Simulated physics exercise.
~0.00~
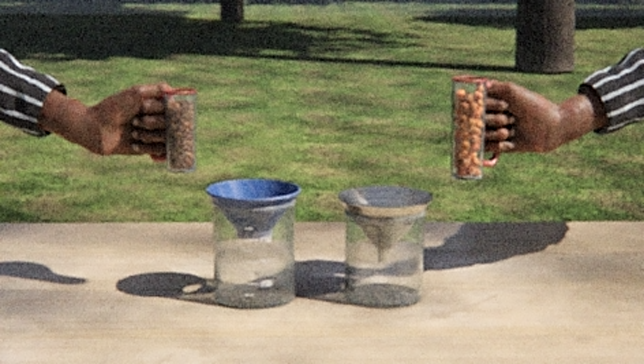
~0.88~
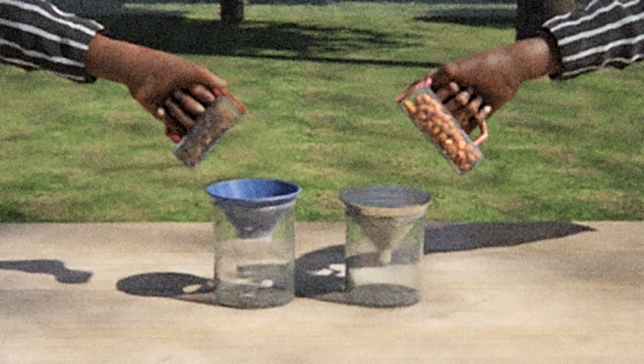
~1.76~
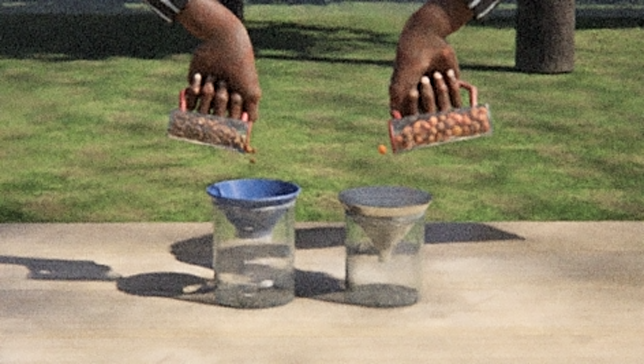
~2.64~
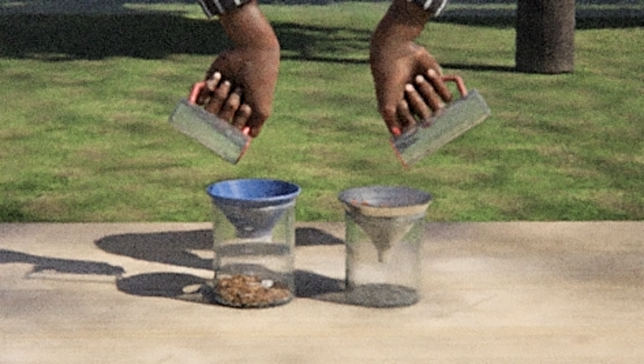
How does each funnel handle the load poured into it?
The blue funnel on the left runs clear, and its pieces pile up in the jar below. The grey funnel on the right gets blocked, so none of its larger pieces reach the jar.
